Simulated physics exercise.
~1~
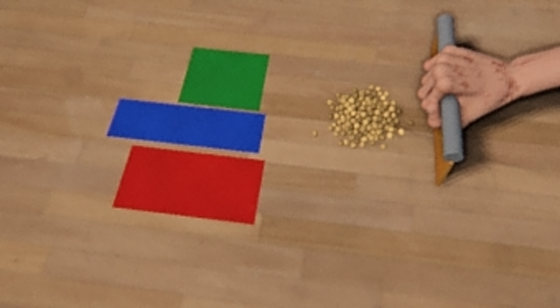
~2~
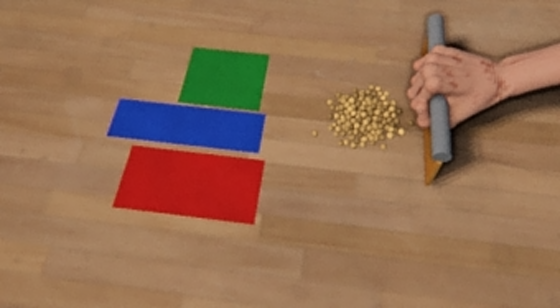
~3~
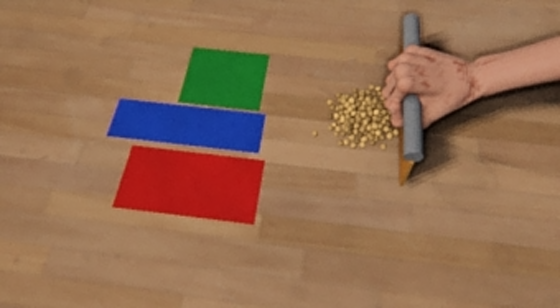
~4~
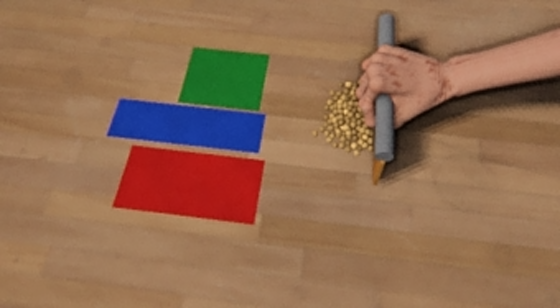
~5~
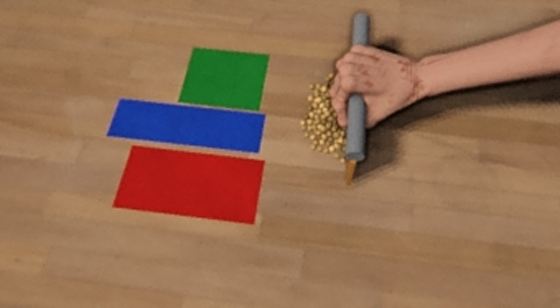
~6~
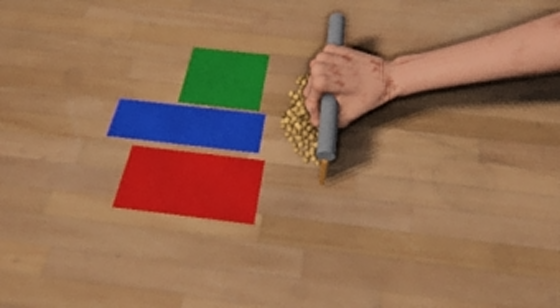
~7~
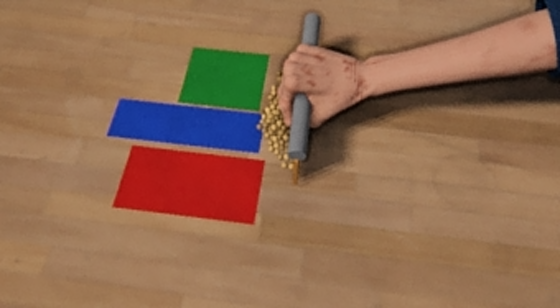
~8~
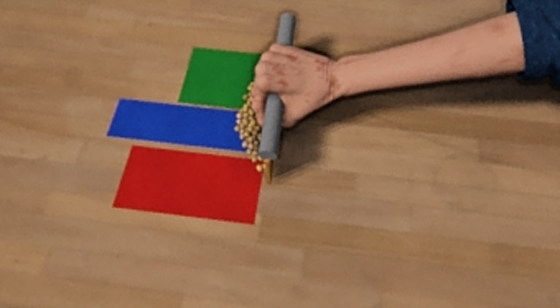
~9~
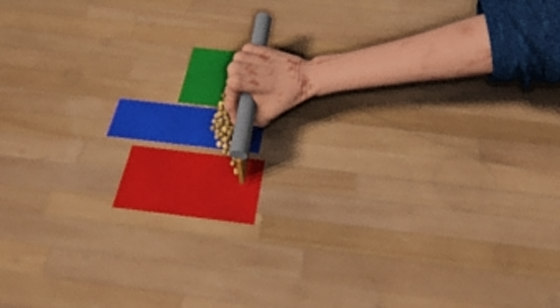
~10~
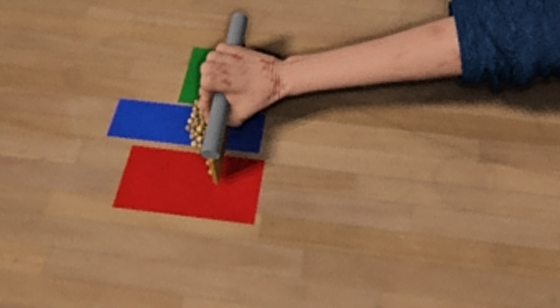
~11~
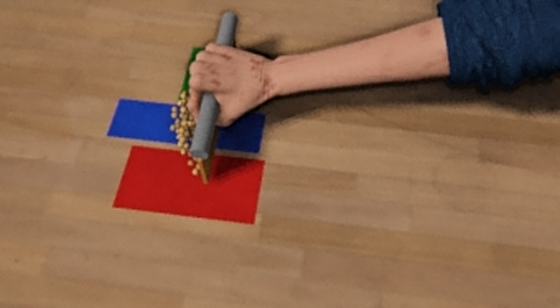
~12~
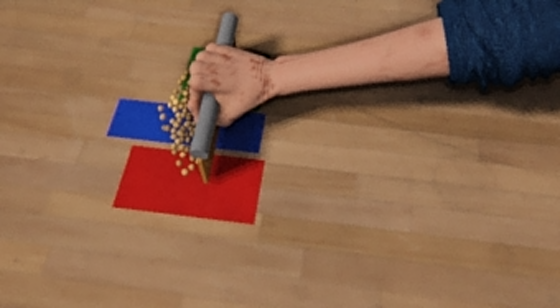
On a light wooden surface, green, blue and red mats lie in a column to the left of a loose heap of small, round, tan chickpeas. A hand at the right grips a scraper by its gray handle and slides it left until the blade meets the heap. The blade pushes the chickpeas along, gathering them into a narrow band that reaches the mats. The hand carries on across them, its blue sleeve coming into view, then slows and stops. At the end the chickpeas lie scattered beside the still scraper, mostly over the blue and green mats, with a few on the red.
